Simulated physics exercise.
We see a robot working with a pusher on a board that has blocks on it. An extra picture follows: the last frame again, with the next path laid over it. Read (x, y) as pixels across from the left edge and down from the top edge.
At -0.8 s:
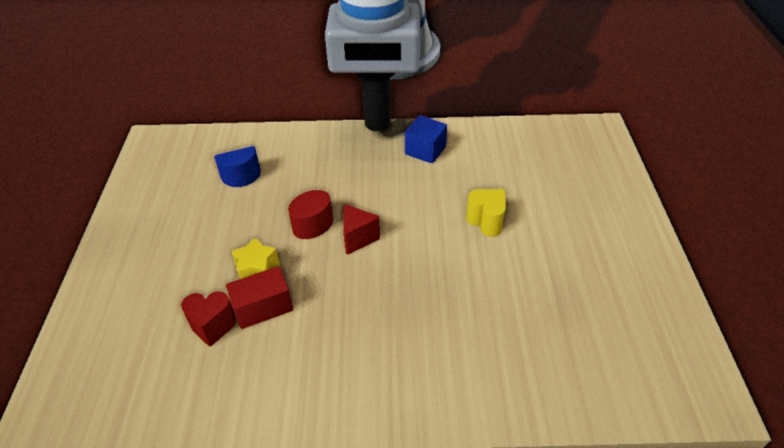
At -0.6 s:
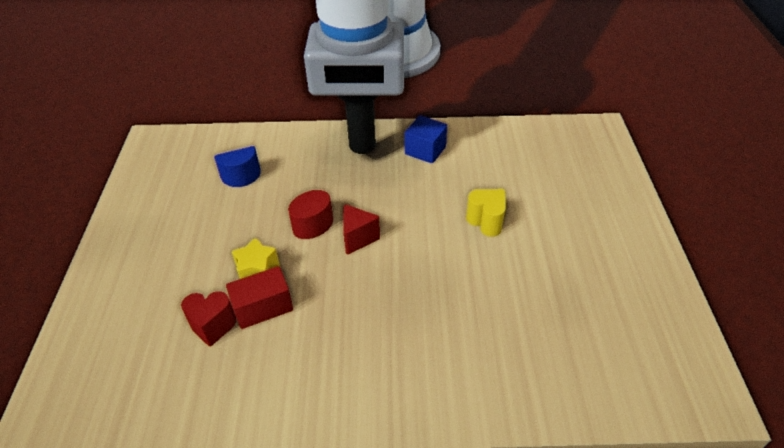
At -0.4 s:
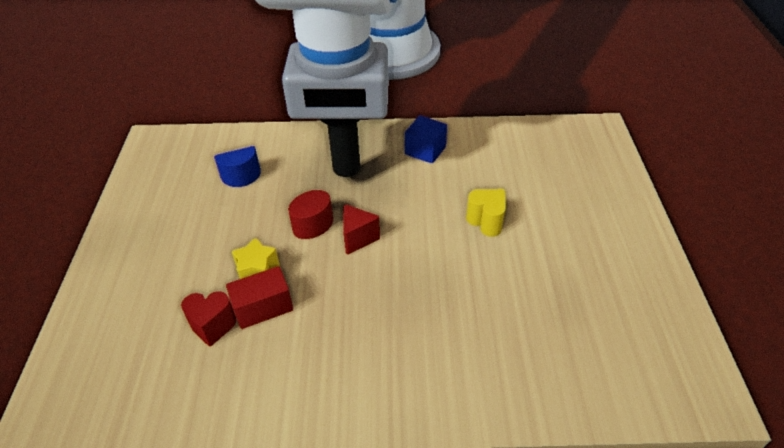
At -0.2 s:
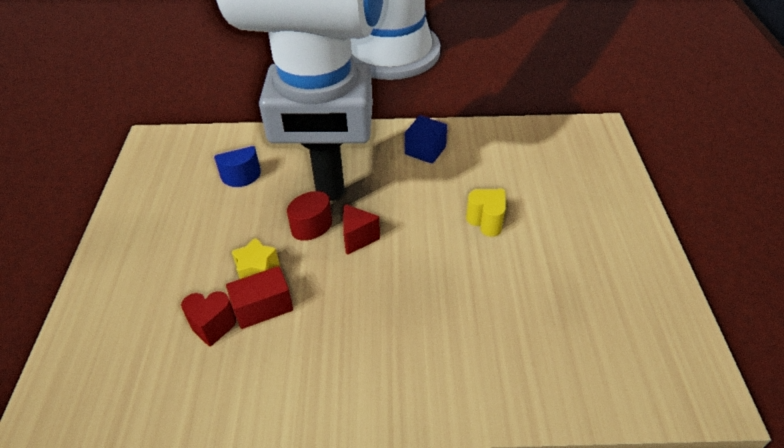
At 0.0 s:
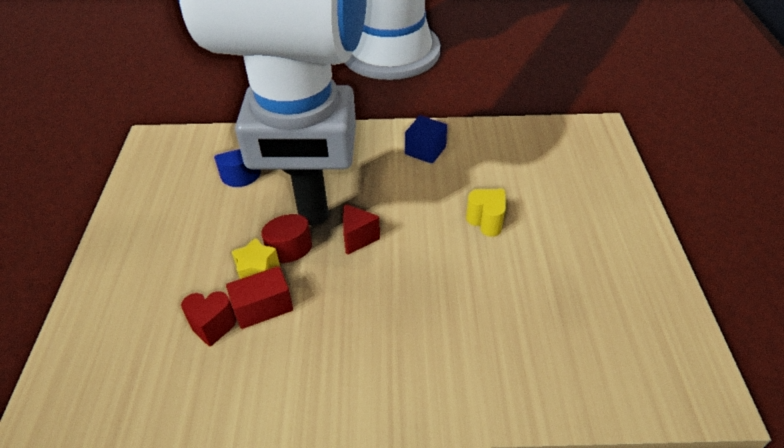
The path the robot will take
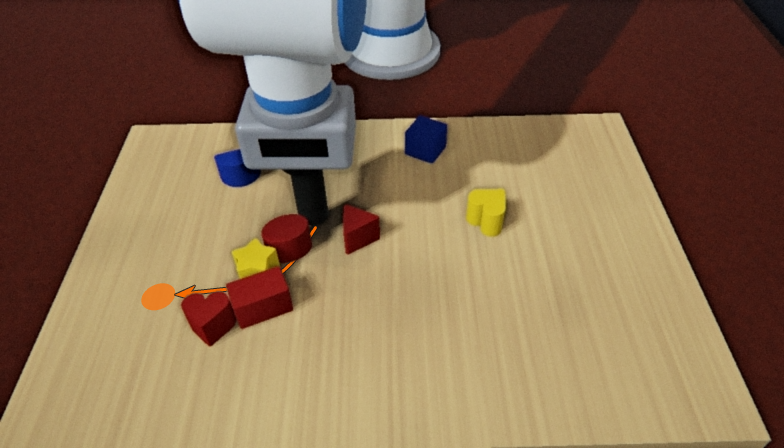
On a wooden board scattered with red, blue and yellow blocks, a robot arm moves its black pusher down and left from the far edge, then nudges the round red block a short way toward the yellow star.
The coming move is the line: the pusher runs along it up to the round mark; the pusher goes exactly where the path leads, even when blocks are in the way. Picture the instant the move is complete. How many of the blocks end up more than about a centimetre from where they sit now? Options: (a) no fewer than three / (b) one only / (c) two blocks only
Choice c: Two blocks only.
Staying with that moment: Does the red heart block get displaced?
In short: No.
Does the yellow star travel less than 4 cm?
No, it doesn't check out.
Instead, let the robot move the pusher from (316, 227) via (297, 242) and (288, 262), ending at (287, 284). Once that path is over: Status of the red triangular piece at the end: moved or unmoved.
That one stays where it is.
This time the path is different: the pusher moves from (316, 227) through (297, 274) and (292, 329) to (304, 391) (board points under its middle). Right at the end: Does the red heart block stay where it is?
That would be a no.
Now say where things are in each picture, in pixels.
In the first picture, lower end of the pusher at (378, 124), tops of blocks, red heart block at (204, 306), yellow star at (253, 255), red rectangle at (257, 286), red elliptical block at (309, 203).
In the second picture, pusher at (362, 146), blocks as before.
In the third picture, pusher at (347, 168), blocks as before.
In the fourth picture, pusher at (330, 191), red elliptical block at (308, 204).
In the fifth picture, pusher at (314, 215), red heart block at (204, 306), yellow star at (253, 255), red rectangle at (257, 286), red elliptical block at (285, 227).
The drawn path runs from (316, 227) by way of (285, 270) and (224, 290) to (158, 297).
The first path, step by step. One third of the way, pusher at (282, 258); yellow star at (214, 272), turned 60° anticlockwise; red elliptical block at (243, 250), turned 85° clockwise.
Two thirds of the way, pusher at (219, 278); yellow star at (178, 285), turned 100° anticlockwise; red elliptical block at (198, 248).
At the end, pusher at (152, 285); red heart block not moved; yellow star at (137, 303), turned 175° anticlockwise; red rectangle not moved; red elliptical block at (184, 245), turned 210° clockwise.
